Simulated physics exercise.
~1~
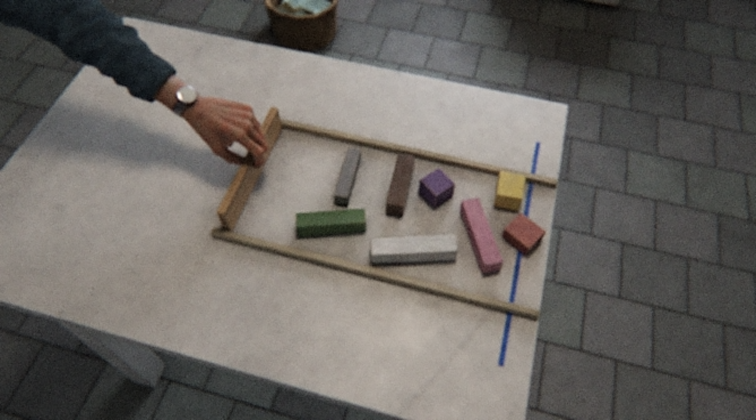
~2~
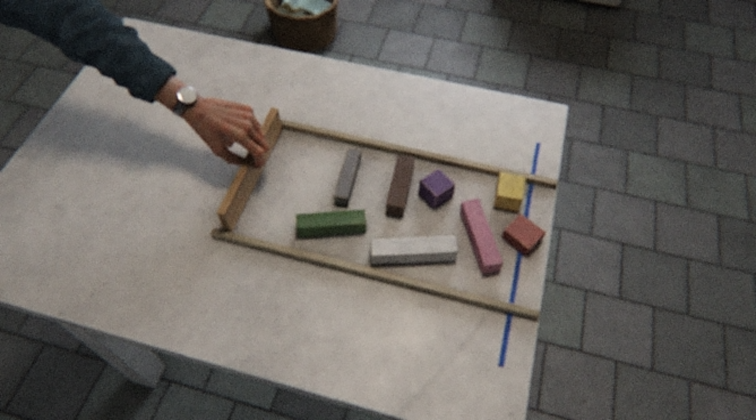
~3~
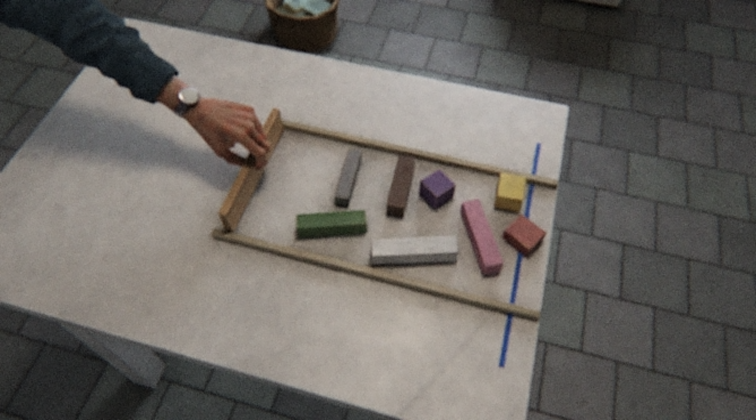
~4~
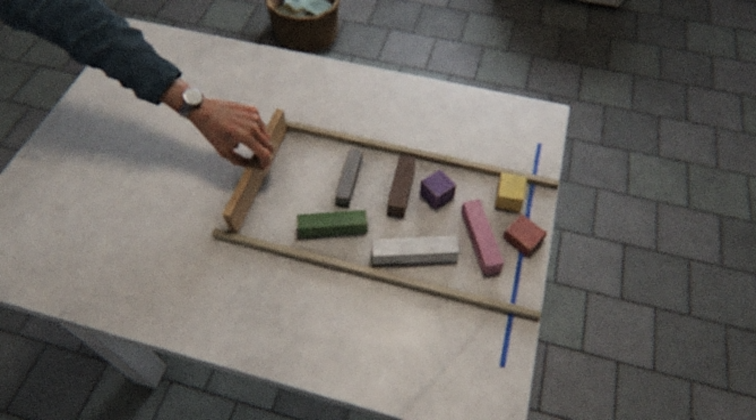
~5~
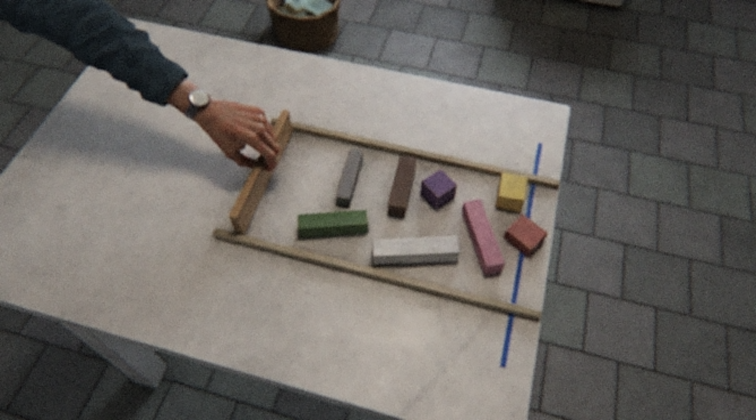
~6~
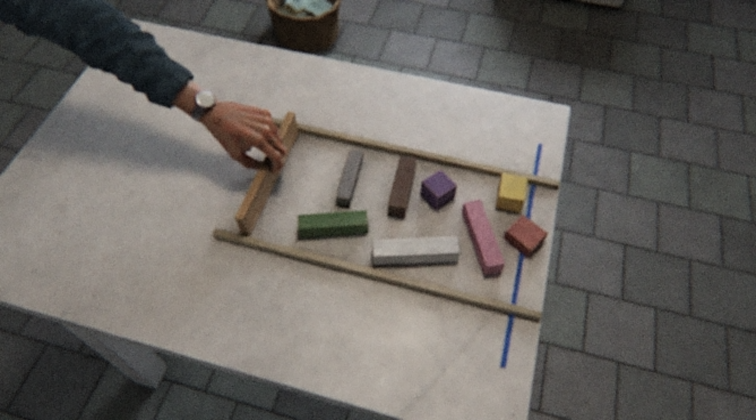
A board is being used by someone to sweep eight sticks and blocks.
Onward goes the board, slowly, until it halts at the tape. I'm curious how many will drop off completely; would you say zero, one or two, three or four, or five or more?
I would say five or more.
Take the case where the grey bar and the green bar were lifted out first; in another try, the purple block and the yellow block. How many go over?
5 in the first try, 4 in the second.
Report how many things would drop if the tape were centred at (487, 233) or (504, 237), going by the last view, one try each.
Counts per try: 3 and 3.
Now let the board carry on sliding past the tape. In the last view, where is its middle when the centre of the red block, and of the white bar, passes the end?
The red block gives roughly (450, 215), the white bar roughly (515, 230).
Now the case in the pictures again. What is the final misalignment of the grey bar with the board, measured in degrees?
It measures close to 0 degrees.
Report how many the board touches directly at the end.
It's touching 1 at the end.
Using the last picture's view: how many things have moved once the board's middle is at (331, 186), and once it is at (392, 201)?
Moved so far: 1, then 5.
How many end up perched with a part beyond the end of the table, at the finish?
The tally is 1.
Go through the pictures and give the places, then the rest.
The first picture shows red block (523, 234); yellow block (509, 191); pink bar (480, 235); board (252, 167); tape (522, 240).
The second picture shows yellow block (509, 192); grey bar (348, 176).
The third picture shows pink bar (481, 236); brown bar (401, 186).
The fourth picture shows red block (525, 235); board (258, 169).
The fifth picture shows yellow block (511, 192); purple block (439, 189).
The sixth picture shows red block (525, 236); yellow block (511, 193); pink bar (482, 236); board (269, 172); tape (524, 242).
Early on, none off yet; red block at rest near (525, 236); yellow block at rest near (511, 193); pink bar at rest near (482, 236).
A while later, none off yet; red block travelled about its own width near (545, 237); yellow block moving near (520, 193); pink bar travelled a little near (516, 242).
Finally, the number that fall off is five or more; lost, green bar, white bar, purple block, pink bar, yellow block and red block.
